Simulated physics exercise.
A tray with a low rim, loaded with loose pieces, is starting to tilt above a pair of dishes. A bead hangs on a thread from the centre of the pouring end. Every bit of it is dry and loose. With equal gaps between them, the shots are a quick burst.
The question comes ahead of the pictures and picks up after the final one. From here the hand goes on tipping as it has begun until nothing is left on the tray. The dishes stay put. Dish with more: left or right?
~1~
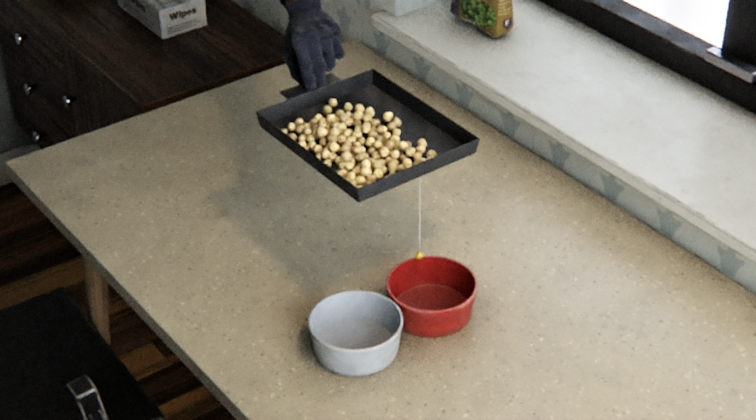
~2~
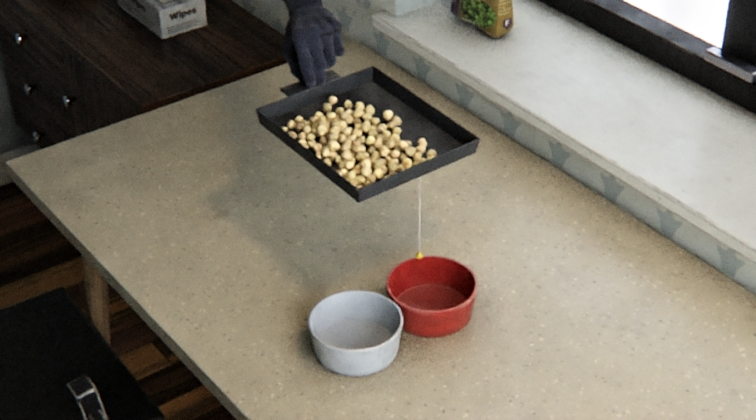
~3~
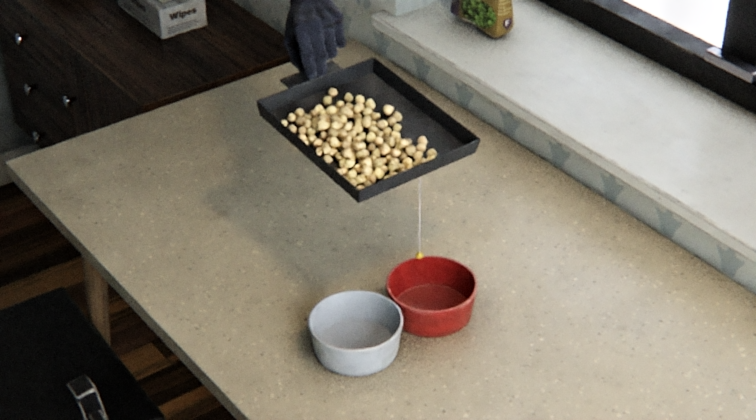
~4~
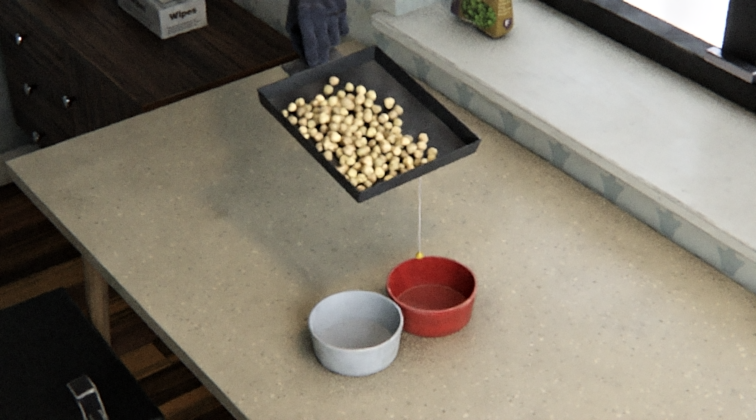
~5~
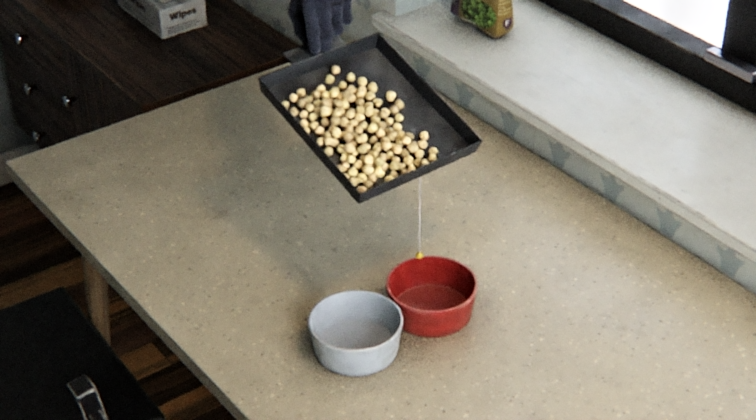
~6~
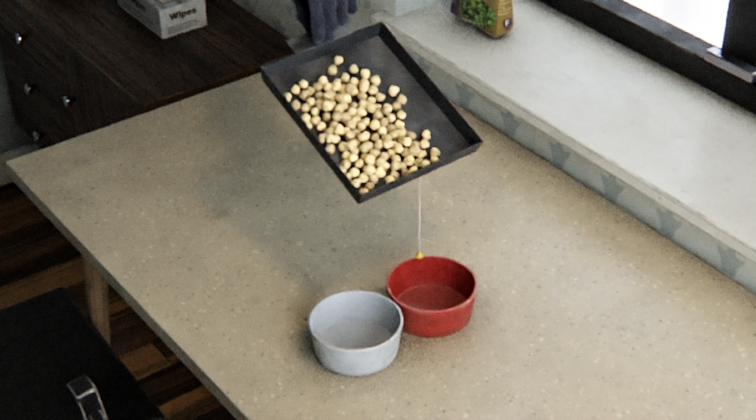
The larger share will most likely go to the dish on the right.
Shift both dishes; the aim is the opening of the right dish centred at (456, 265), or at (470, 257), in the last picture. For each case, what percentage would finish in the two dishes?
Try 1: Some 60 %; try 2: Some 50 %.
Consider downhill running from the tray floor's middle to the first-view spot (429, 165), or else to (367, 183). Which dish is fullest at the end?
For the first heading it's the dish at right, and for the second it's the dish at left.
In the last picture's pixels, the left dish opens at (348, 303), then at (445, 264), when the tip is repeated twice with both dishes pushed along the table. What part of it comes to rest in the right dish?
Close to 20 in a hundred, then close to 0 in a hundred.
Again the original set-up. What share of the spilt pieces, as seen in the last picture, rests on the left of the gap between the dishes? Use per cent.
Close to 0 per cent of the spill, I think.
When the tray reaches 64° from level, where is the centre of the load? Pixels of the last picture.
About (393, 145).
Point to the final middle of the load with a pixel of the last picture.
About pixel (441, 315).
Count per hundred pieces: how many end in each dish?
In the left dish you'd find about 10 % of the load, and in the right dish about 50 %.
Soon after the last picture, tray tipped steeply; nearly all on the tray; a stray few in the air.
A little later, tray tipped past a quarter turn; nearly all on the tray; a stray few in the right dish; a small part outside both; a stray few in the air.
Later still, tray tipped past a quarter turn; a small part in the left dish; about half in the right dish; about a third outside both.
At rest, tray tipped past a quarter turn; a small part in the left dish; about half in the right dish; about a third outside both.
